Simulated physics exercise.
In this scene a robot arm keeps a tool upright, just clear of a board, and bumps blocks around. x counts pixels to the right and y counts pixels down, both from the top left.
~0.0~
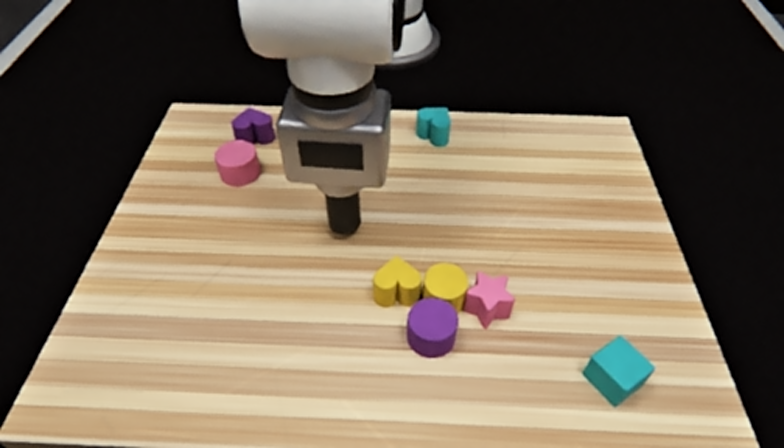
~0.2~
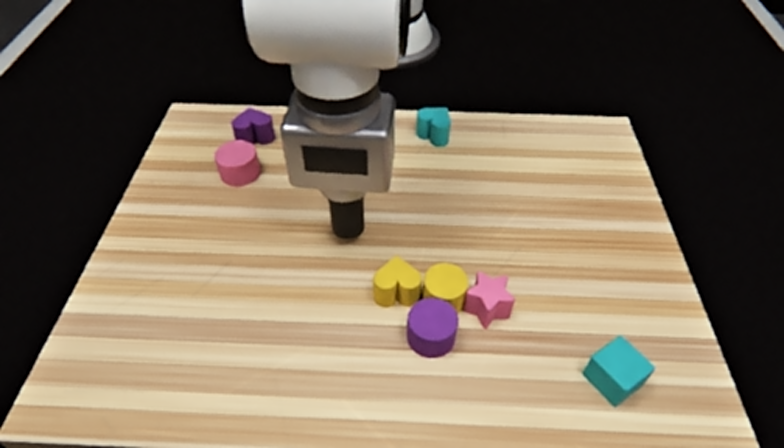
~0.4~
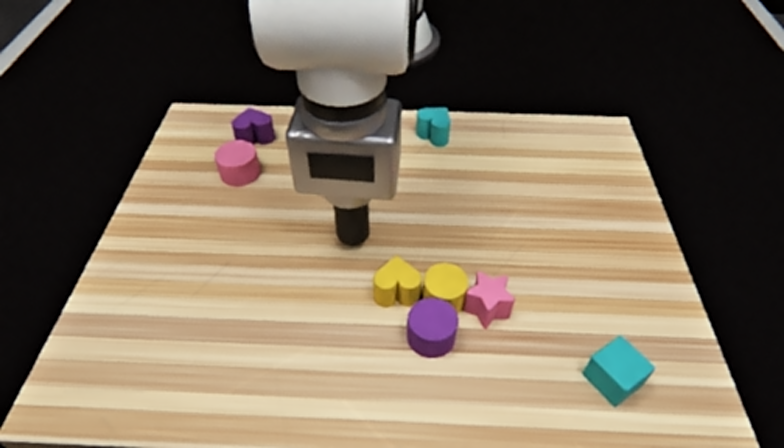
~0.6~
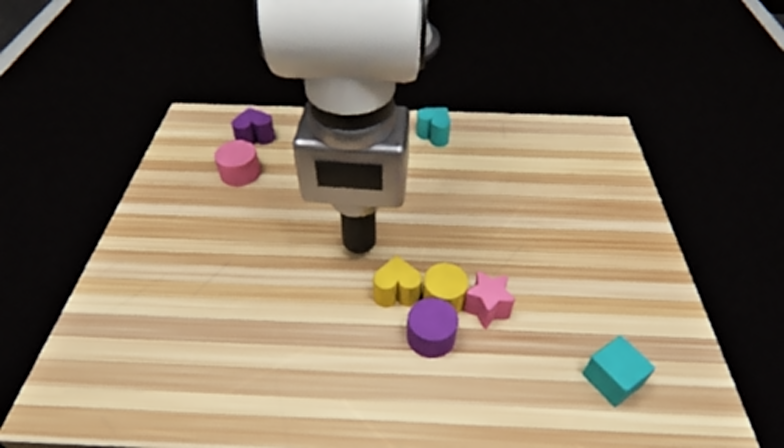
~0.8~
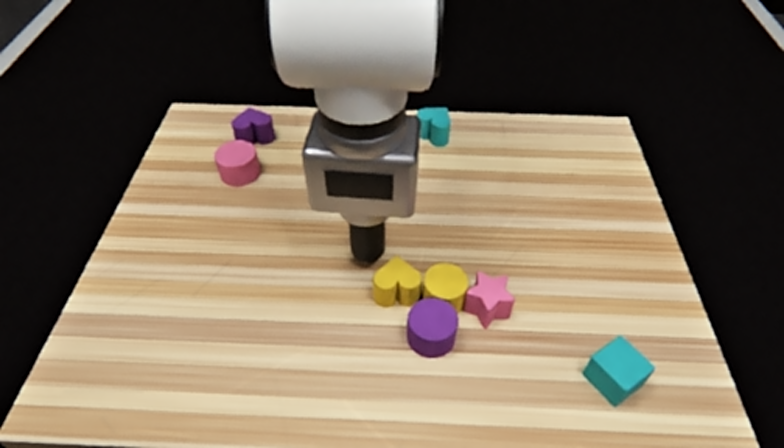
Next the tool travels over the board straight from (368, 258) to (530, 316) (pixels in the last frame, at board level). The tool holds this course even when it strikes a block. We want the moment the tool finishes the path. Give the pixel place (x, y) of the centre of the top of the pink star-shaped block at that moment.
At (566, 320).
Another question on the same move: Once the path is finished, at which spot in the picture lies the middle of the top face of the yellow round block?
The centre of its top face lies at (489, 317).
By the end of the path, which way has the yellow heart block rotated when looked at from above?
Seen from above, its turn is clockwise.
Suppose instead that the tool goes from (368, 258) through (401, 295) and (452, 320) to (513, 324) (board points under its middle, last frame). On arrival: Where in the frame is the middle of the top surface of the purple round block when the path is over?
It ends at (473, 384).
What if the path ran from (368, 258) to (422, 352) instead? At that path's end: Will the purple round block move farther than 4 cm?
Final answer: Yes.
What follows on the original path. One third of the way, tool at (421, 268); yellow heart block at (406, 284), turned 60° clockwise; yellow round block at (450, 282).
Two thirds of the way, tool at (476, 287); yellow heart block at (407, 285), turned 65° clockwise; purple round block at (434, 322); yellow round block at (484, 311); pink star-shaped block at (522, 301), turned 45° anticlockwise.
At the end, tool at (533, 307); yellow heart block at (407, 285), turned 65° clockwise; purple round block at (434, 322); yellow round block at (489, 317); pink star-shaped block at (566, 320), turned 55° anticlockwise.
